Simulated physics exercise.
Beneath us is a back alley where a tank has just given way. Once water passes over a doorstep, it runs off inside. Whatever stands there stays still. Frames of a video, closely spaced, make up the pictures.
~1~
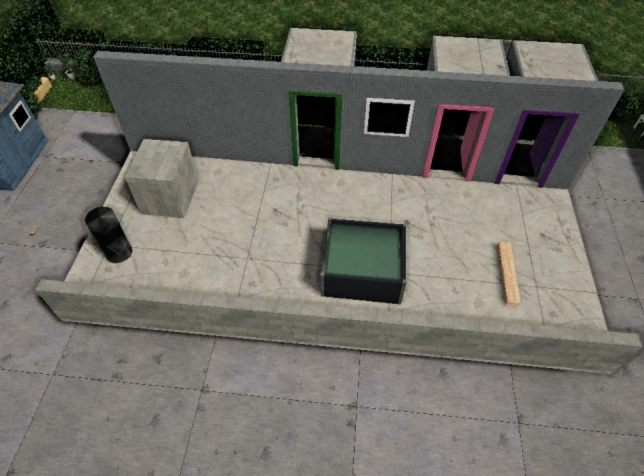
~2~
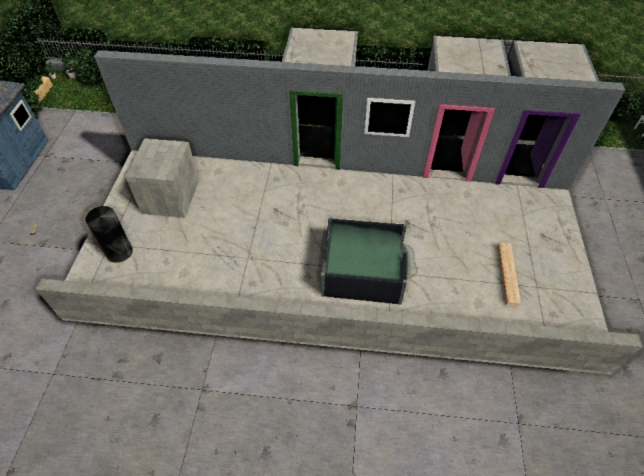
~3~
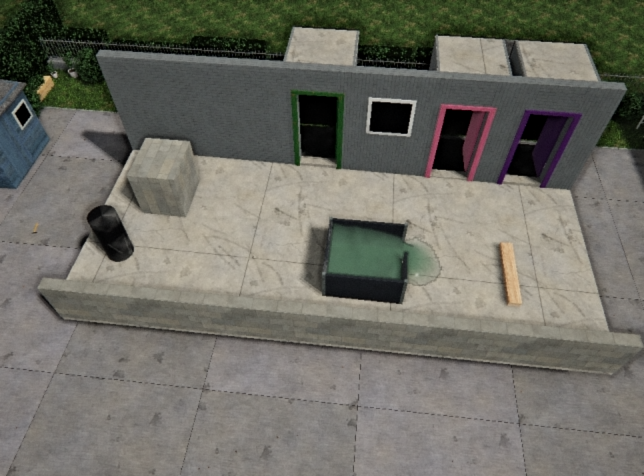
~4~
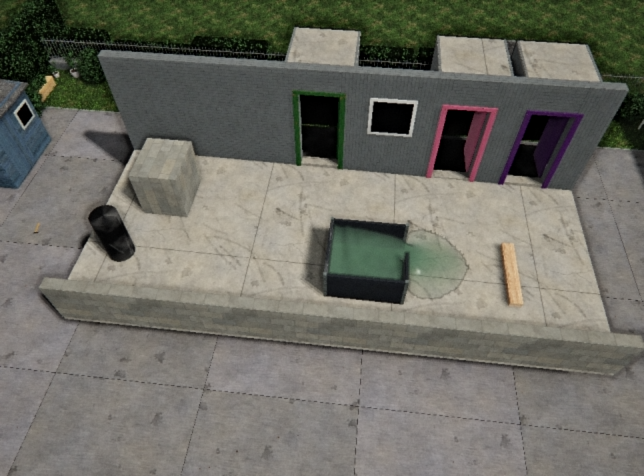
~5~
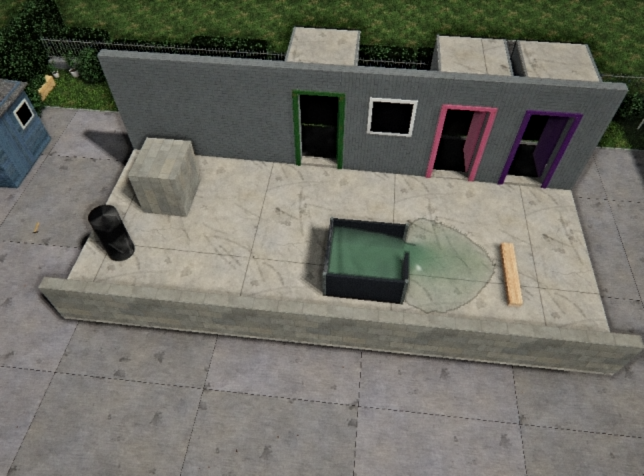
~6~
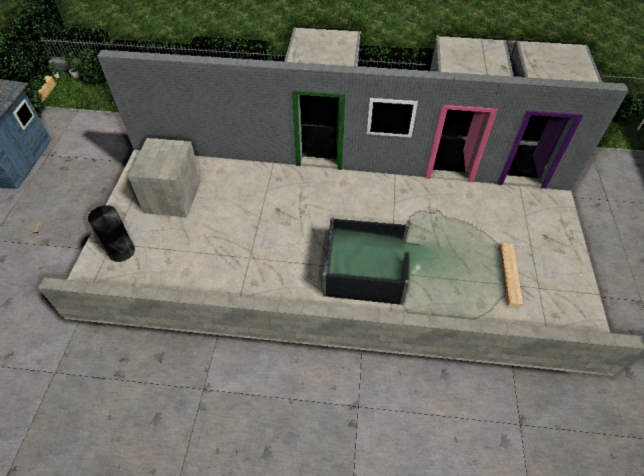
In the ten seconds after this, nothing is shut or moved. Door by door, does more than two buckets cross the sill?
At the end, I predict the green door will remain at two buckets or below; I predict the pink door will remain at two buckets or below; I predict the purple door will remain at two buckets or below.
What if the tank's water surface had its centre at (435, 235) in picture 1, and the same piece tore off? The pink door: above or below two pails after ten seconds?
The way I see it, pink misses the mark.
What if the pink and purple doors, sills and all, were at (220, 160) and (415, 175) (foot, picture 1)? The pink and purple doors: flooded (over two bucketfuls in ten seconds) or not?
Note: Pink door remains short of it; purple door remains short of it.
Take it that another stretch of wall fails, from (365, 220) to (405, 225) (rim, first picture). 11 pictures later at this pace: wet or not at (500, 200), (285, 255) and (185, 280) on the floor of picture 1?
Taking the three spots as listed, they end up inundated, spared and spared.
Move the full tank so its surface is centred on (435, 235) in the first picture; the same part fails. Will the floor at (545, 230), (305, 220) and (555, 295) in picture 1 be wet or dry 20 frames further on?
Going through the three places: In the spill, out of reach, in the spill.
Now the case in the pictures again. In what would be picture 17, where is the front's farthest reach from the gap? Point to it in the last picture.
Close to (561, 194).
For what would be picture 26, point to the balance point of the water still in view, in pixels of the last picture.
Near (437, 266).
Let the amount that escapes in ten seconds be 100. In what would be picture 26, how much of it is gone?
Share gone: About 40 %.
A moment on, water covers 25 % of the floor; the green door not reached, the pink door not reached, the purple door not reached.
Next, water covers 35 % of the floor; the green door not reached, the pink door wet at the sill, nothing in, the purple door wet at the sill, nothing in.
Then, water covers 25 % of the floor; the green door not reached, the pink door under two buckets in, the purple door under two buckets in.
Later, water covers 30 % of the floor; the green door not reached, the pink door under two buckets in, the purple door under two buckets in.
In the end, water covers 25 % of the floor; the green door not reached, the pink door under two buckets in, the purple door under two buckets in.
